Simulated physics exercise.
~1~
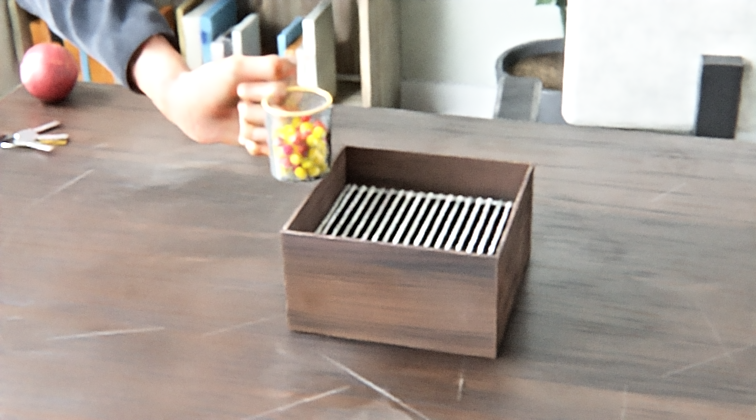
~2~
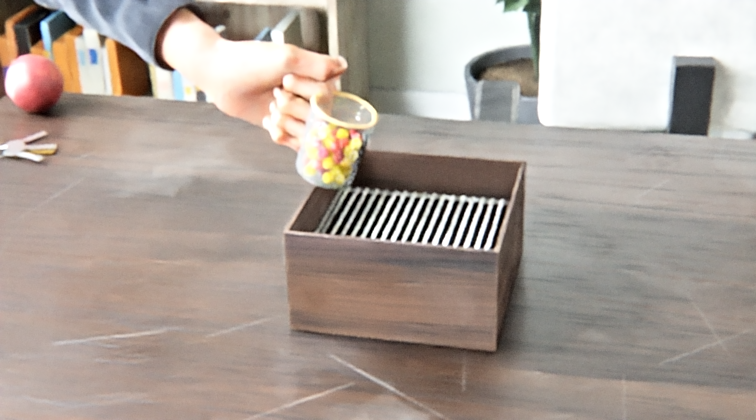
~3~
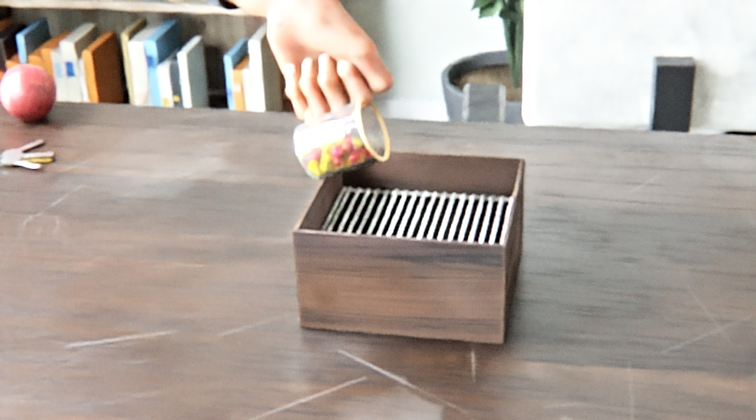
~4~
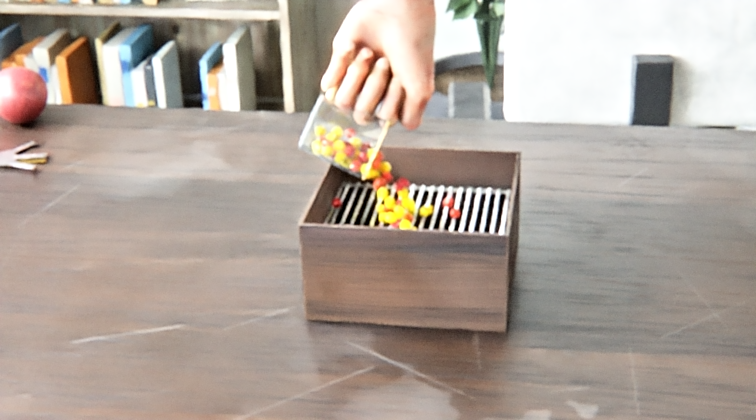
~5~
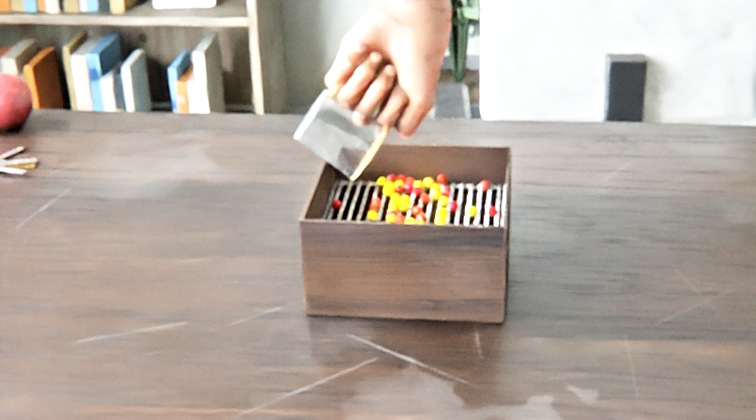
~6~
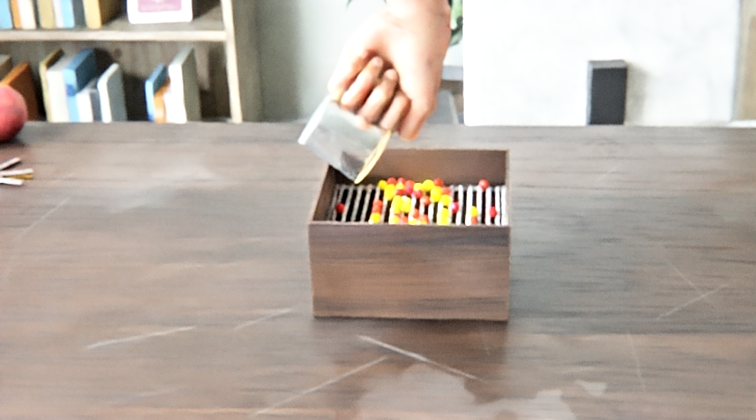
On a wooden table, a hand tips yellow and red pieces onto a rack, where they stay.
